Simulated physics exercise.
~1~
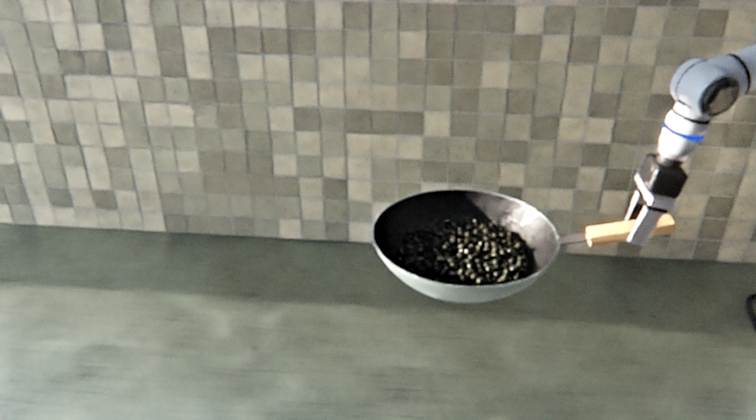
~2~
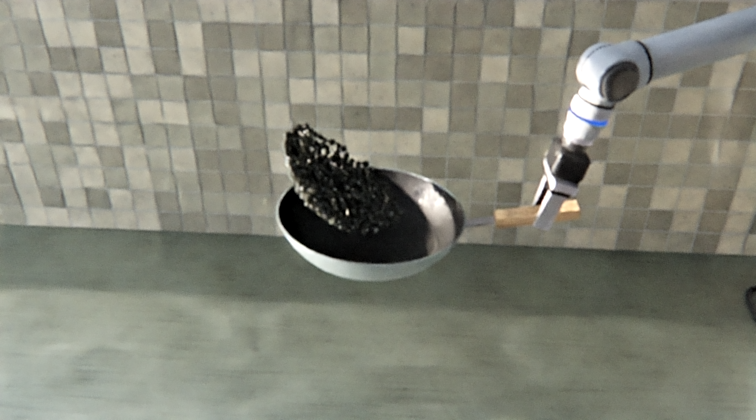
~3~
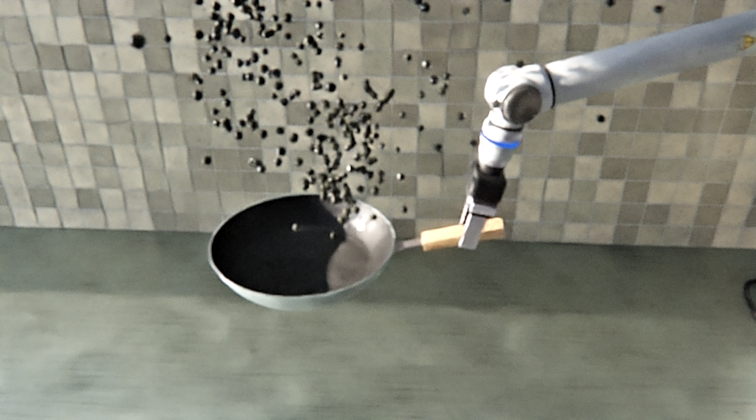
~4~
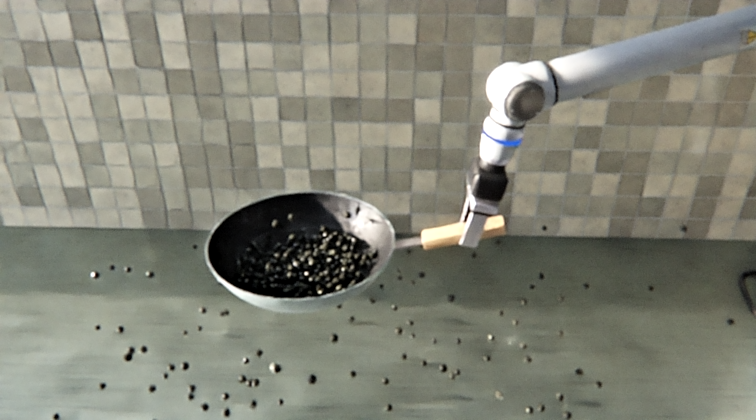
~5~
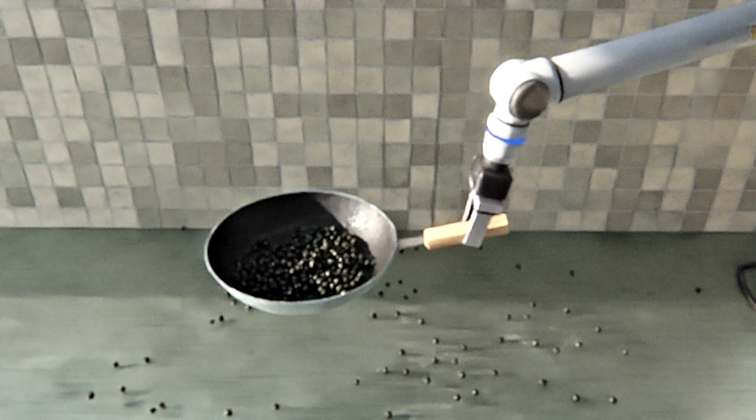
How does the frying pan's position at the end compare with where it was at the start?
The frying pan ends up clearly farther to the left than where it began, at about the same height and still held by the robot arm.
